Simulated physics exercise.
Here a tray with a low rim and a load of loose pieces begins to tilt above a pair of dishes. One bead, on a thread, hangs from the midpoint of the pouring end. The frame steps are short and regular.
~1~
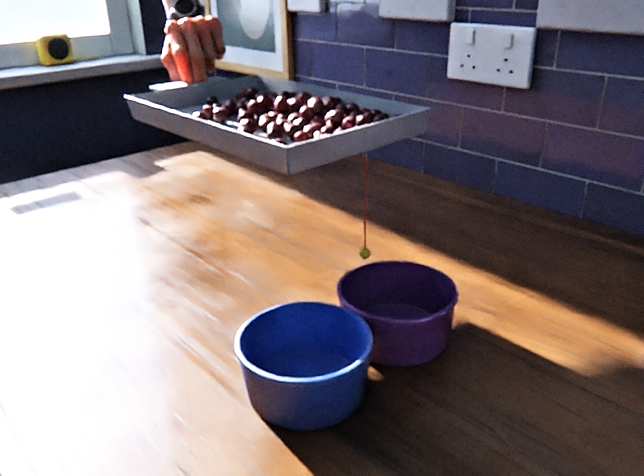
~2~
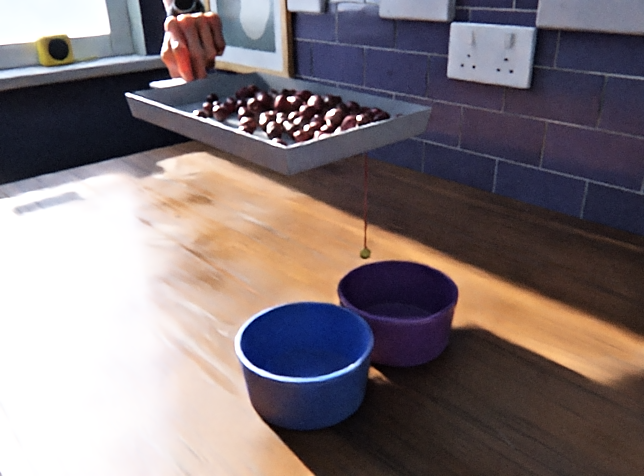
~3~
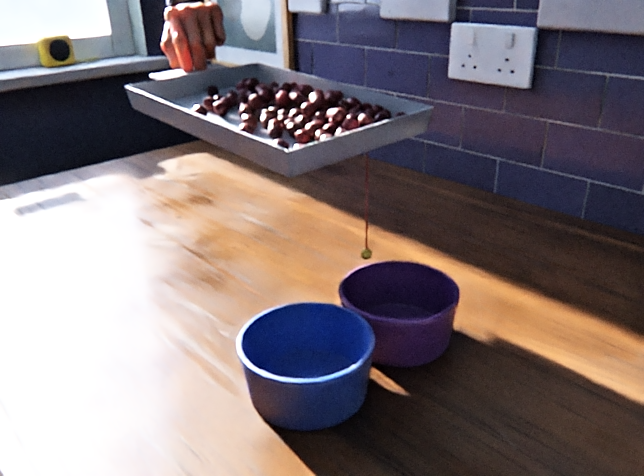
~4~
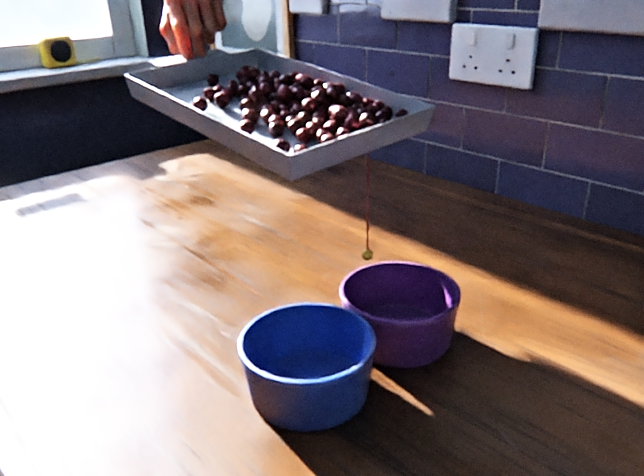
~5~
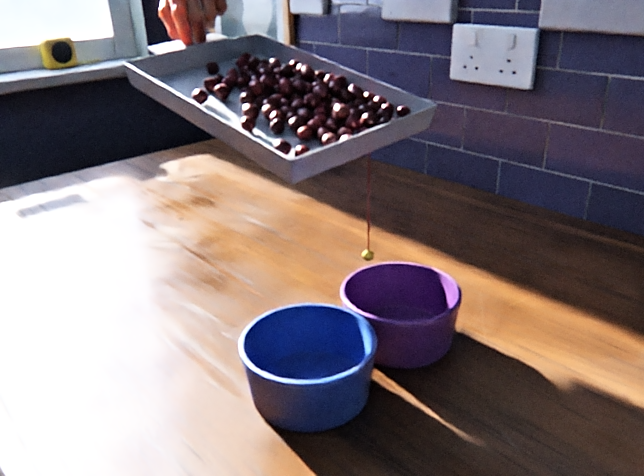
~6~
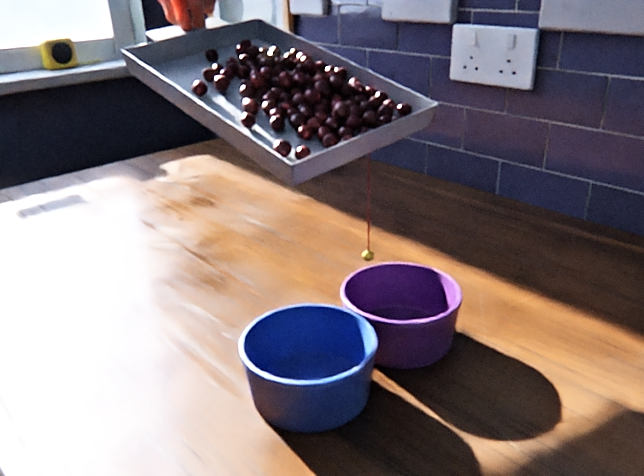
To begin with, a hand holds a grey tray of dark red dried cherries nearly level above a blue dish and a purple dish, a bead hanging from its edge. The hand then gradually raises the far end, and the tray tilts toward its near left corner while the cherries spread slightly.
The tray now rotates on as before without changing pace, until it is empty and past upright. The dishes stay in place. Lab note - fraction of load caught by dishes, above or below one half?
The dishes gather above half.
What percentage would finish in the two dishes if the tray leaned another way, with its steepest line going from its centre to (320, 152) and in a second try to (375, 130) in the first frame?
Case one 60 %; case two 10 %.
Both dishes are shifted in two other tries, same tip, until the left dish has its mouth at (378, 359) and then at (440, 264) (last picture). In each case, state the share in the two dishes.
It comes to near 40 per cent the first time and near 0 per cent the second time.
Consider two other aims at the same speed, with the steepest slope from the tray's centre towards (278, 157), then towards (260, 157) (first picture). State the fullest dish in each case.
The left-side dish, then the left-side dish.
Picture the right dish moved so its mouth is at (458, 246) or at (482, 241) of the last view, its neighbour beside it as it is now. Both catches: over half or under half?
Result, first setup: The minor share; second setup: The minor share.
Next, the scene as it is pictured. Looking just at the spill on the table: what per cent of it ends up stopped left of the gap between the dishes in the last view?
Near 30 in a hundred.
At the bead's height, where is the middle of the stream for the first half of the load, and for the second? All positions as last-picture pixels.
Earlier half at (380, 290), later half at (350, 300).
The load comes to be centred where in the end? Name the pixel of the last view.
Centre at rest, last view: Approx. (358, 360).
Shortly afterwards, tray tipped steeply; all but a few on the tray; only a few in the left dish; only a few in the air.
Next, tray tipped past a quarter turn; the bulk on the tray; a little in the left dish; only a few in the right dish; only a few outside both; only a few in the air.
Some moments later, tray tipped past a quarter turn; near a third in the left dish; near a quarter in the right dish; near a third outside both; only a few in the air.
In the end, tray tipped past a quarter turn; near a third in the left dish; near a quarter in the right dish; near a third outside both.
